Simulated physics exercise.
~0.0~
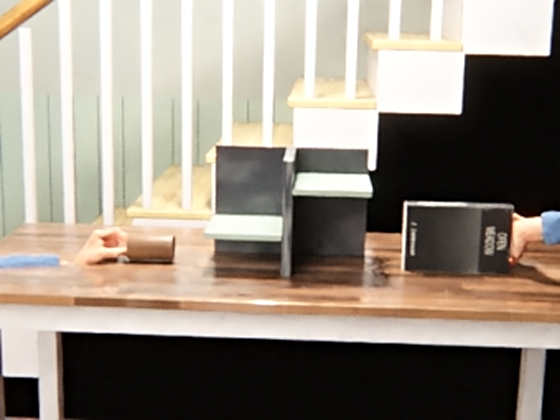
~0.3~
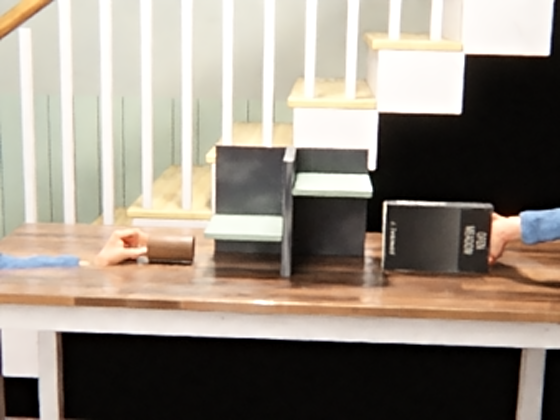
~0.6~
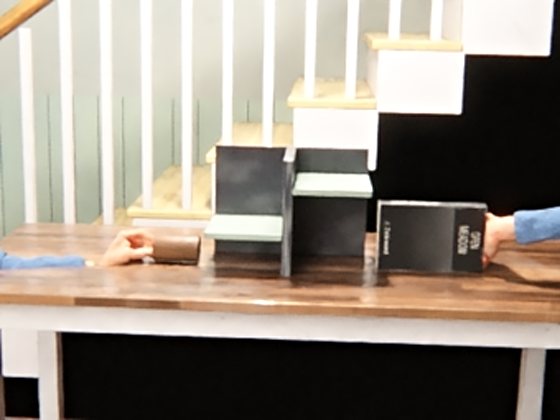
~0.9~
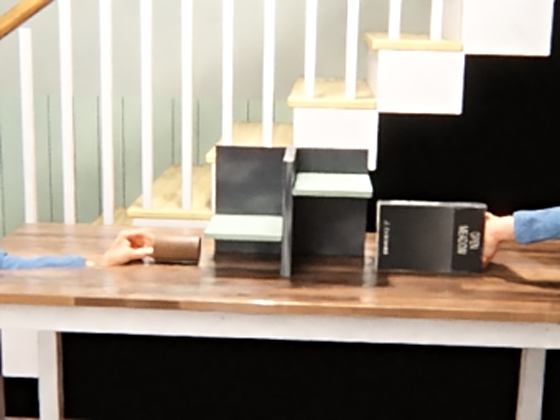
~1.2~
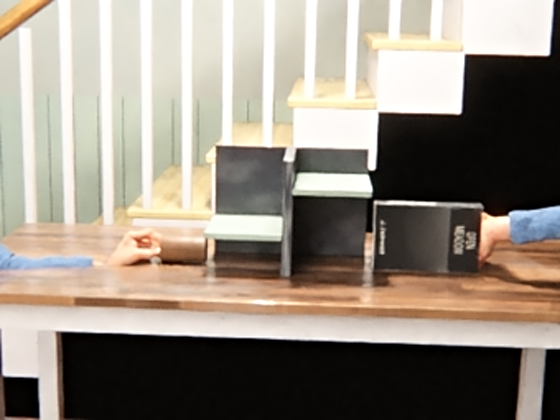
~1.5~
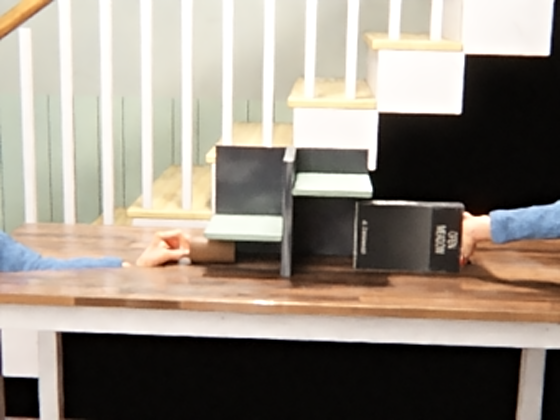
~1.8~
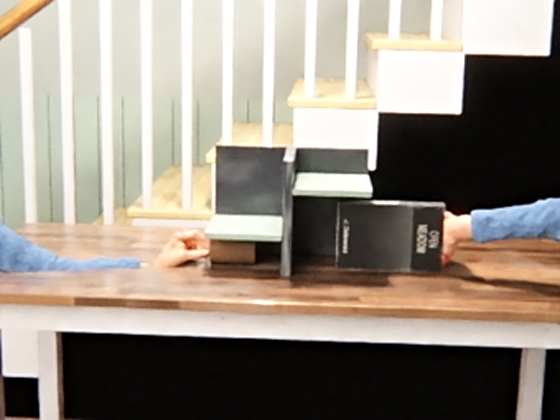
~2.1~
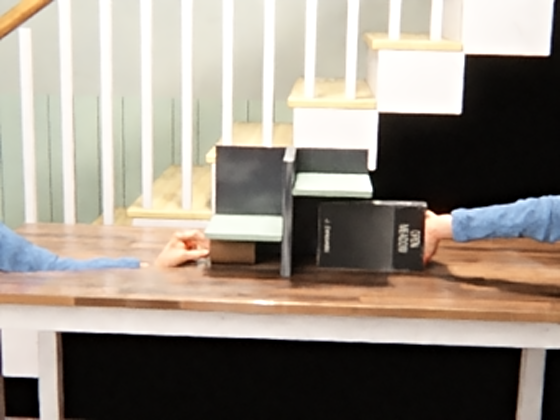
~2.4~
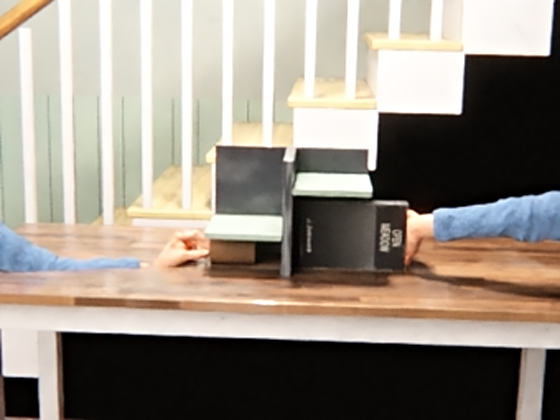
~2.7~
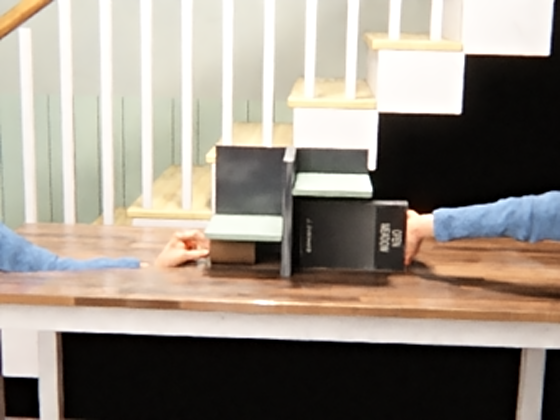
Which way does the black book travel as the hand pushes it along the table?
The black book moves to the left, toward the shelf and in under its higher ledge.
On a wooden table by a staircase, one hand slid a brown beaker right under the lower ledge of a two-sided shelf, while another pushed a black book left beneath the higher ledge, stopping with its end still sticking out.
